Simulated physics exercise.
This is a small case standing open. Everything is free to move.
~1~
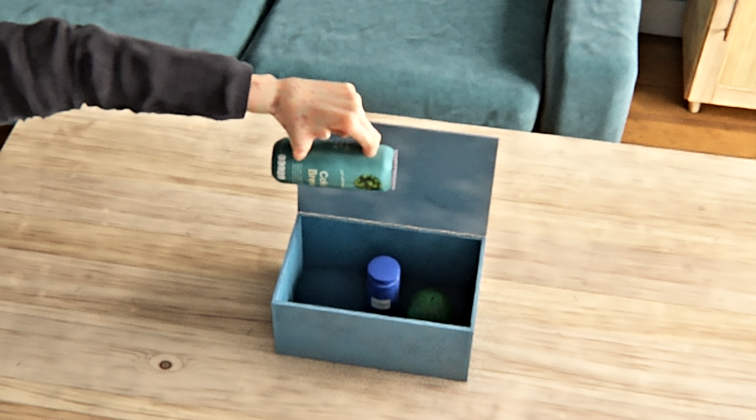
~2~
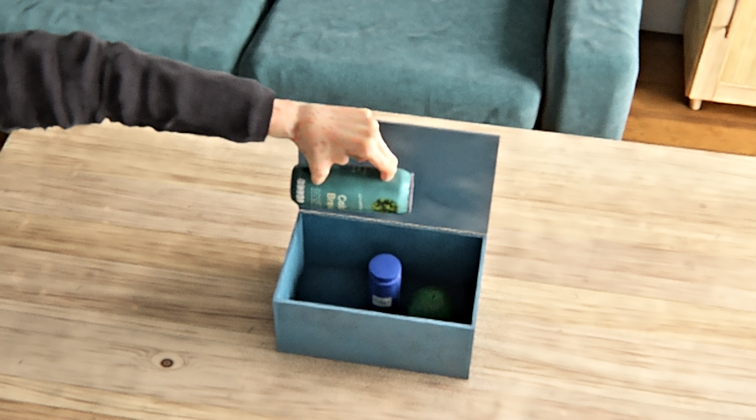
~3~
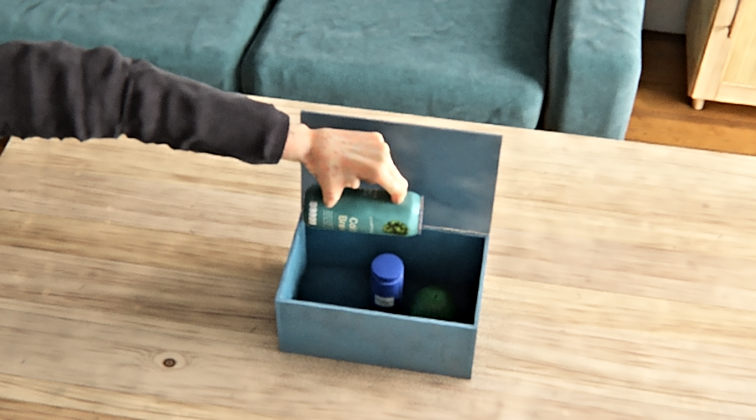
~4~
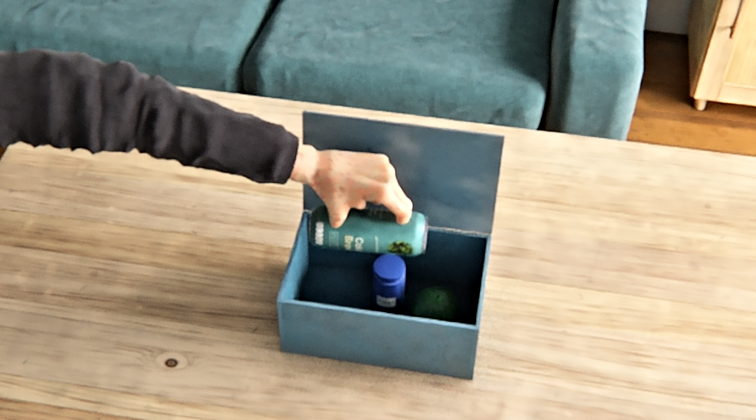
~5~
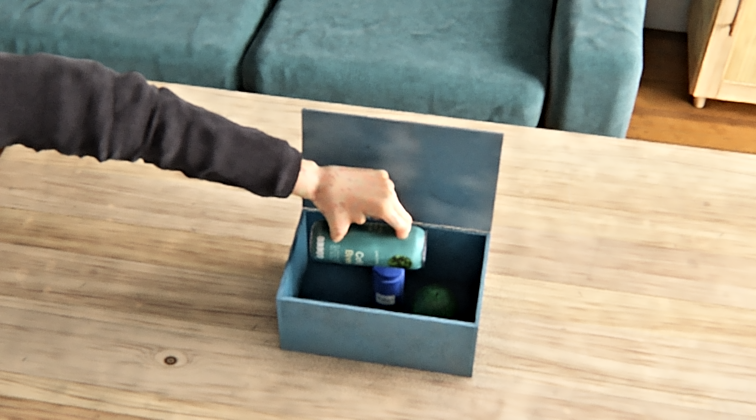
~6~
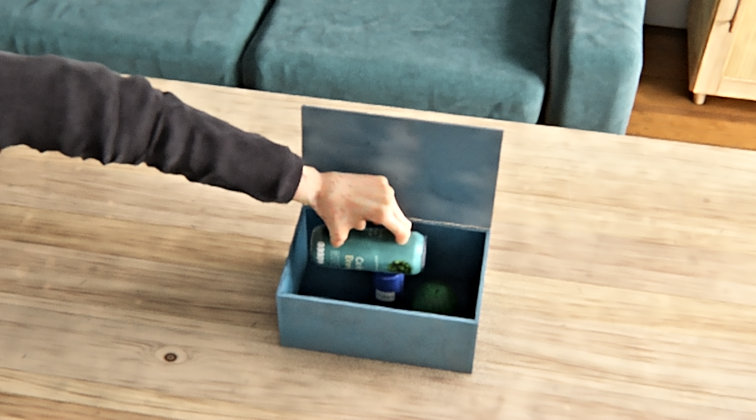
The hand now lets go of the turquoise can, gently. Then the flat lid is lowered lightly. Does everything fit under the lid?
Outcome: The lid will not close.
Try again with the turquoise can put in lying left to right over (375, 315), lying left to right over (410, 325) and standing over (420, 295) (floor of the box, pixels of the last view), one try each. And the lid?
First try: It sits on the rim; second try: It sits on the rim; third try: It will not close.
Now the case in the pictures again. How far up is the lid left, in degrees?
About 40°.
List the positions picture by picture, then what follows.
In the first frame, coming down; turquoise can (334, 165); blue shaker (383, 288).
In the second frame, coming down; turquoise can (352, 188); blue shaker (384, 286).
In the third frame, coming down; turquoise can (364, 210); blue shaker (387, 286).
In the fourth frame, coming down; turquoise can (369, 230); blue shaker (389, 286).
In the fifth frame, coming down; turquoise can (369, 244); blue shaker (388, 284).
In the sixth frame, put in, still held; turquoise can (369, 249); blue shaker (388, 280).
Then, 0.90 s after the last picture, lid starting down; turquoise can rolled about its own width near (319, 260).
Then, 1.50 s after the last picture, lid 66° above the rim; turquoise can rolled about its own width near (322, 267).
At rest, lid 39° above the rim; moved from the start, turquoise can; the other 2 in place. Seen from the same camera at the end, turquoise can near (321, 268).
